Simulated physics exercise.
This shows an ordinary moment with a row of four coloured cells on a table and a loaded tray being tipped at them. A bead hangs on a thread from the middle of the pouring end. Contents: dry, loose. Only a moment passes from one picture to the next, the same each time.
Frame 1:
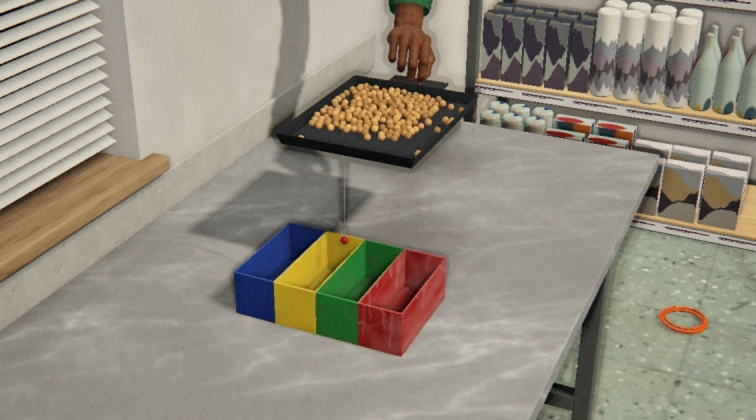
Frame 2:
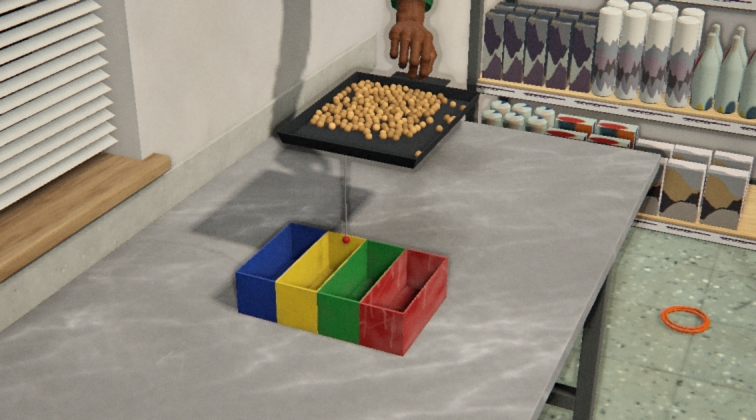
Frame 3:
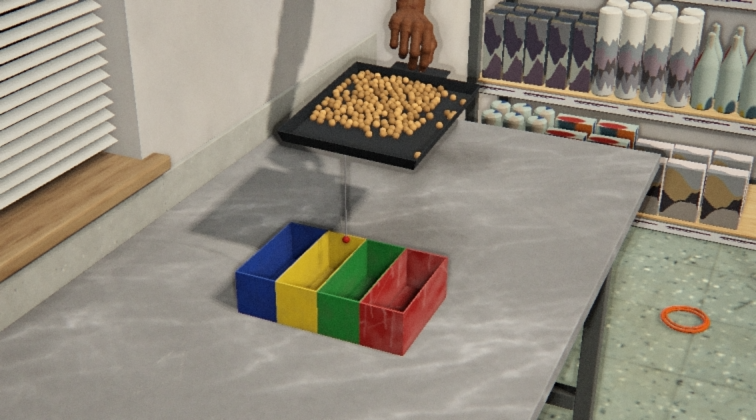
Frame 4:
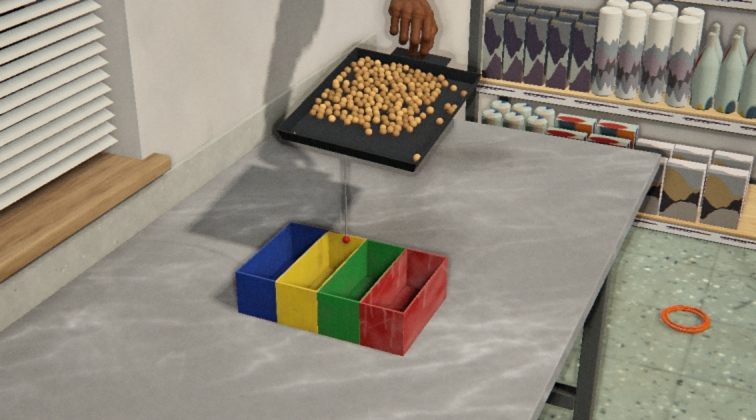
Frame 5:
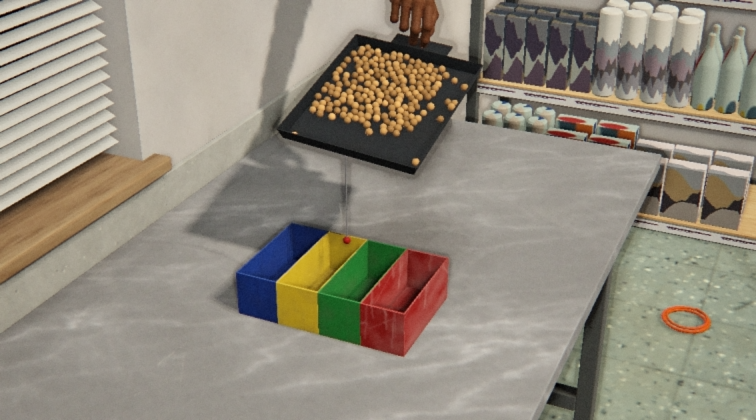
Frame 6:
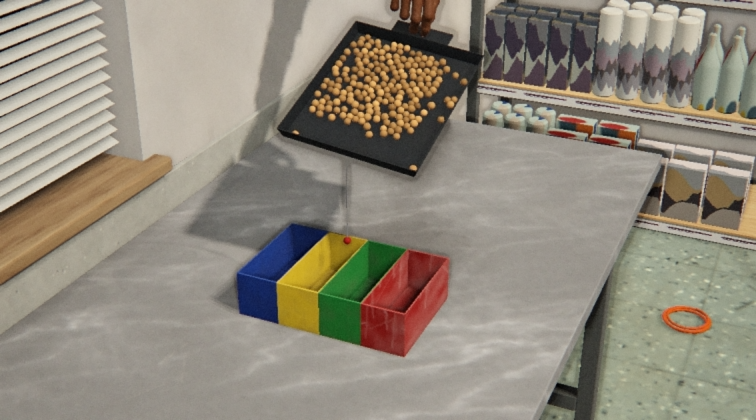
Dark tray of round wooden beads tilting gradually toward the viewer above blue, yellow, green and red cells, a hand behind it.
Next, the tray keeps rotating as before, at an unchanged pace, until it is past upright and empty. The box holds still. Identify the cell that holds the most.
The red cell holds the most.
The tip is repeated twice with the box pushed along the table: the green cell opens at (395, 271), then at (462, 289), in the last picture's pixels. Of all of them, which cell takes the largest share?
The green cell, then yellow.
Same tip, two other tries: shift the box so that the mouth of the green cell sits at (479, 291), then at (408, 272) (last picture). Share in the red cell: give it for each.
In order, 0 % and 10 %.
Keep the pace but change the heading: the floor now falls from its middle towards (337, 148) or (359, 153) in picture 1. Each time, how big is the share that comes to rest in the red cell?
About 0 % and about 30 %.
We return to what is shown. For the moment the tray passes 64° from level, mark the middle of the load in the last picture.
The load is centred near (392, 187).
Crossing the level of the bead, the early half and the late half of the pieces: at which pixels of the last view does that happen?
Roughly at (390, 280) first, and then at (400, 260).
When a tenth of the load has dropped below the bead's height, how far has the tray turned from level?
Around 65 degrees of turn.
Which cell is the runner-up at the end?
Second position is held by the green cell.
Shortly afterwards, tray tipped steeply; near half on the tray; a little in the red cell; a little in the green cell; near a third falling or outside the box.
Next, tray tipped past a quarter turn; only a few on the tray; near half in the red cell; near a quarter in the green cell; only a few in the yellow cell; near a quarter falling or outside the box.
Some moments later, tray tipped past a quarter turn; near two thirds in the red cell; near a quarter in the green cell; only a few in the yellow cell; a little falling or outside the box.
In the end, tray tipped past a quarter turn; near two thirds in the red cell; near a quarter in the green cell; only a few in the yellow cell; none at all in the blue cell; a little outside the box.
